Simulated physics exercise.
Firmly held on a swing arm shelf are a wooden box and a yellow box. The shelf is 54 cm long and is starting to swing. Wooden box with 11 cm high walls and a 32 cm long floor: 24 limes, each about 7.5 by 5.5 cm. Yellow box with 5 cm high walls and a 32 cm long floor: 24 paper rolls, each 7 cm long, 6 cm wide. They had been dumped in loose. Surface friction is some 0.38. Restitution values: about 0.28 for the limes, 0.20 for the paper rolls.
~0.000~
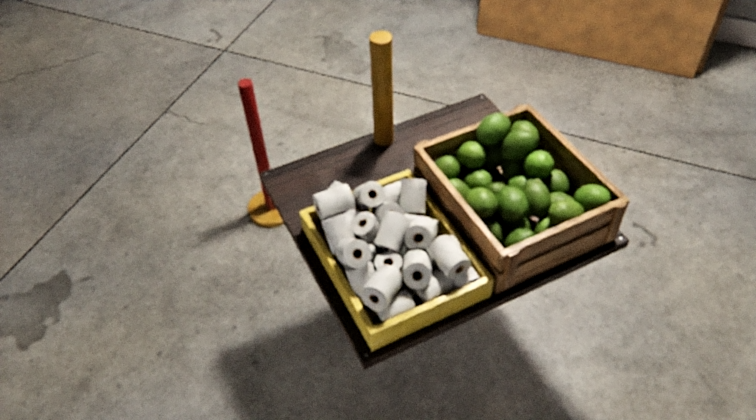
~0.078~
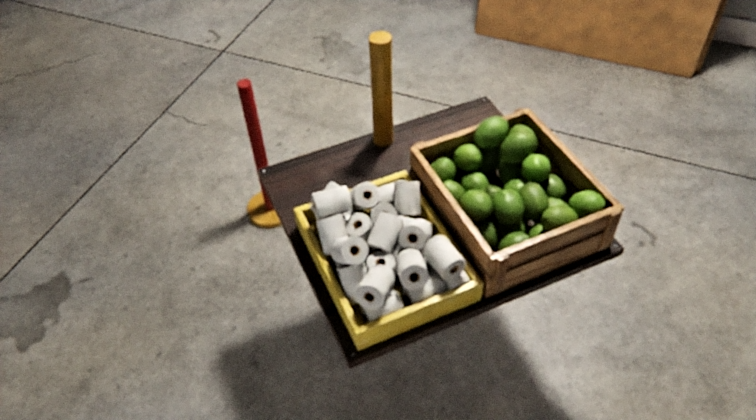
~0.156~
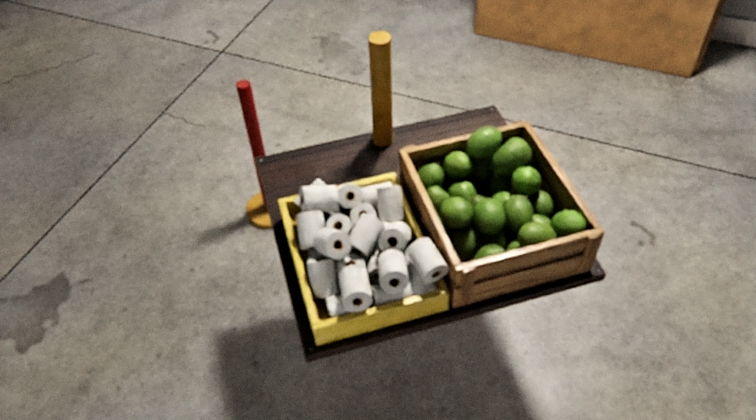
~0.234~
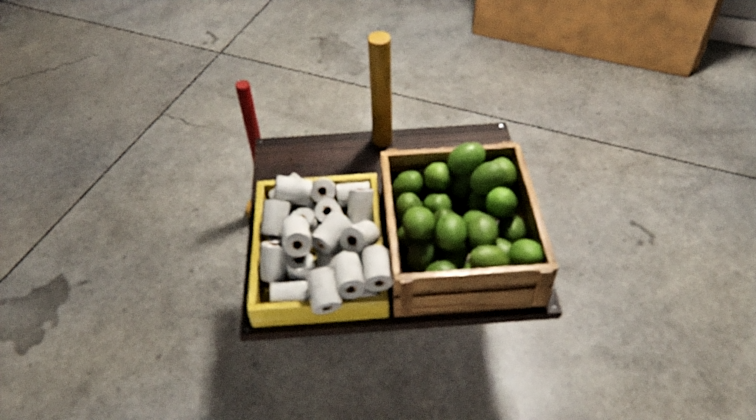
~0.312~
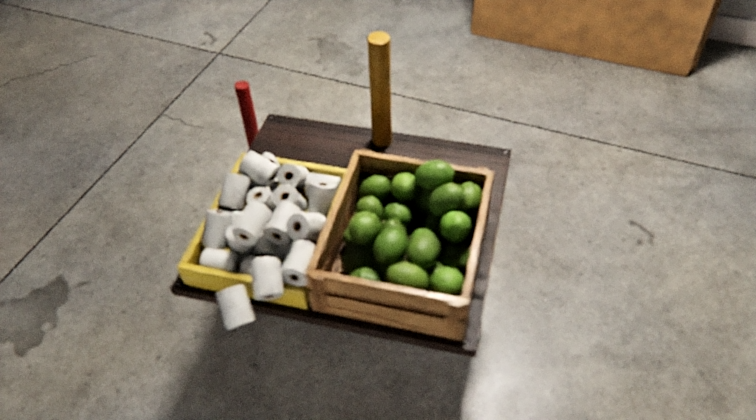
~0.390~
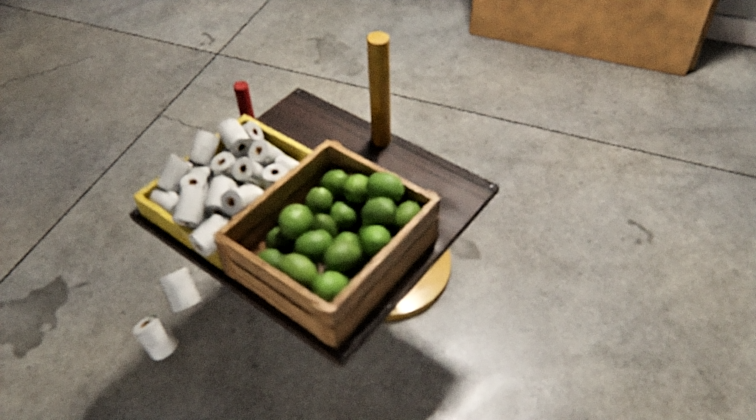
A dark shelf carrying a yellow box of white paper rolls and a wooden box of green fruit swings slowly, then faster, toward the left around a yellow post. As it turns, two rolls leave the yellow box and drop below its edge, while the green fruit stays inside.
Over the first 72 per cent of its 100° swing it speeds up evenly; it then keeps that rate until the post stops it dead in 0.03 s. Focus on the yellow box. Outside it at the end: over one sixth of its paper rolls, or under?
Over one sixth.
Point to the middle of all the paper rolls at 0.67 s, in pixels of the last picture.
Middle approx. (202, 117).
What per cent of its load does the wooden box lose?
Loss for the wooden box - 5 per cent.
After 0.47 s, end of the swing.
After 0.55 s, the wooden box has all 24 and the yellow box is down by 9 of 24.
After 0.67 s, the wooden box has all 24 and the yellow box is down by 9 of 24.
After 0.89 s, the wooden box is down by 1 of 24 and the yellow box is down by 9 of 24.
Outcome (at 1.33 s), the wooden box is down by 1 of 24 and the yellow box is down by 9 of 24. Asked share, 9 of 24, 38 per cent.
